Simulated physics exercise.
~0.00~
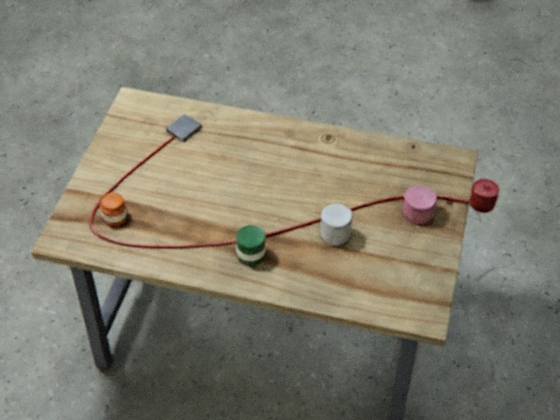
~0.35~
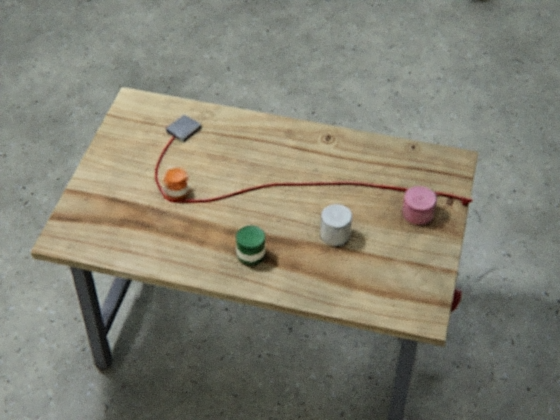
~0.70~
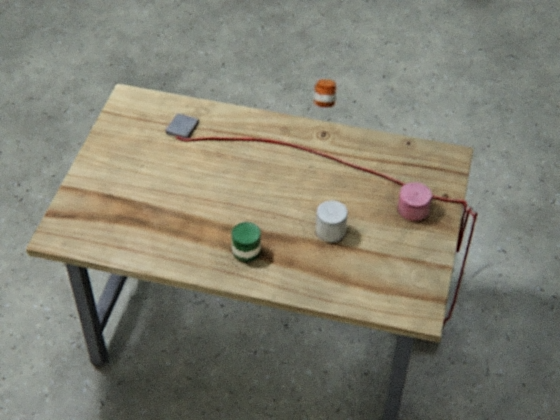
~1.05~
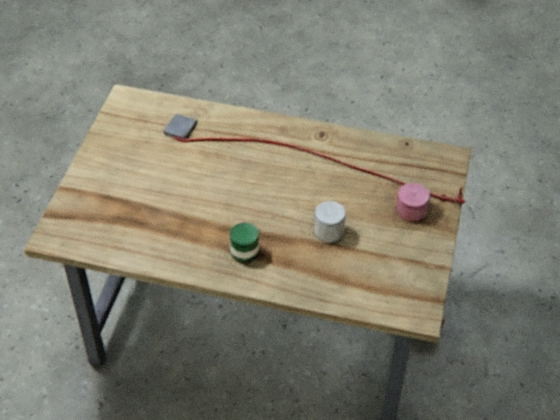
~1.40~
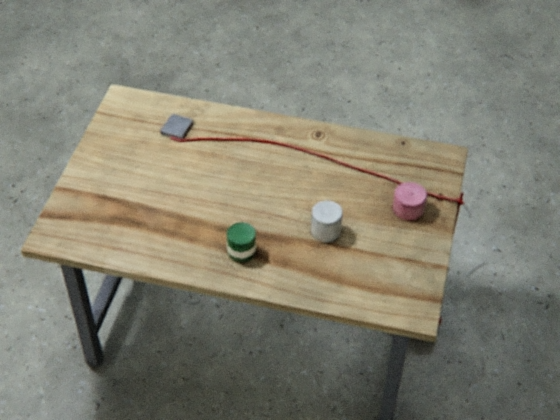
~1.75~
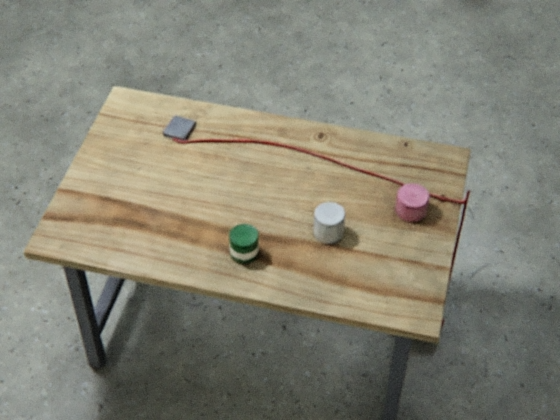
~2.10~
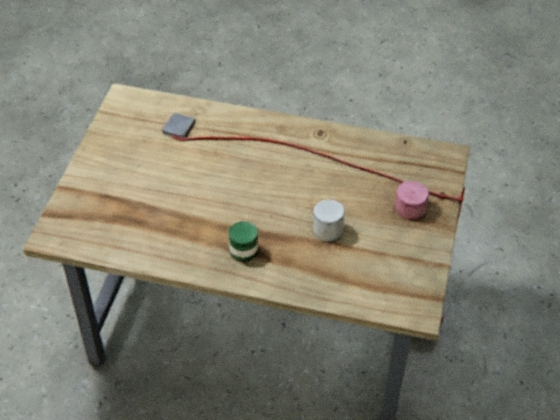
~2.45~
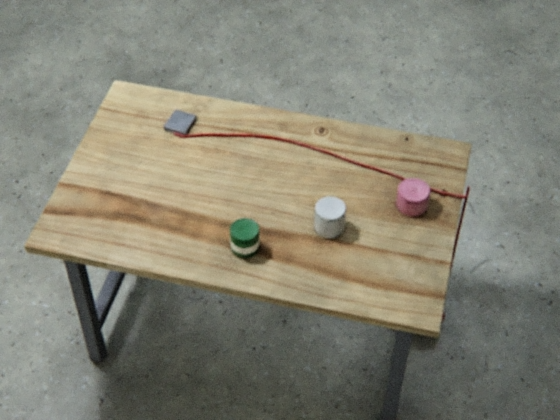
On a wooden table, a red cable sliding off the right side, sweeping an orange jar away while the other objects stay standing.
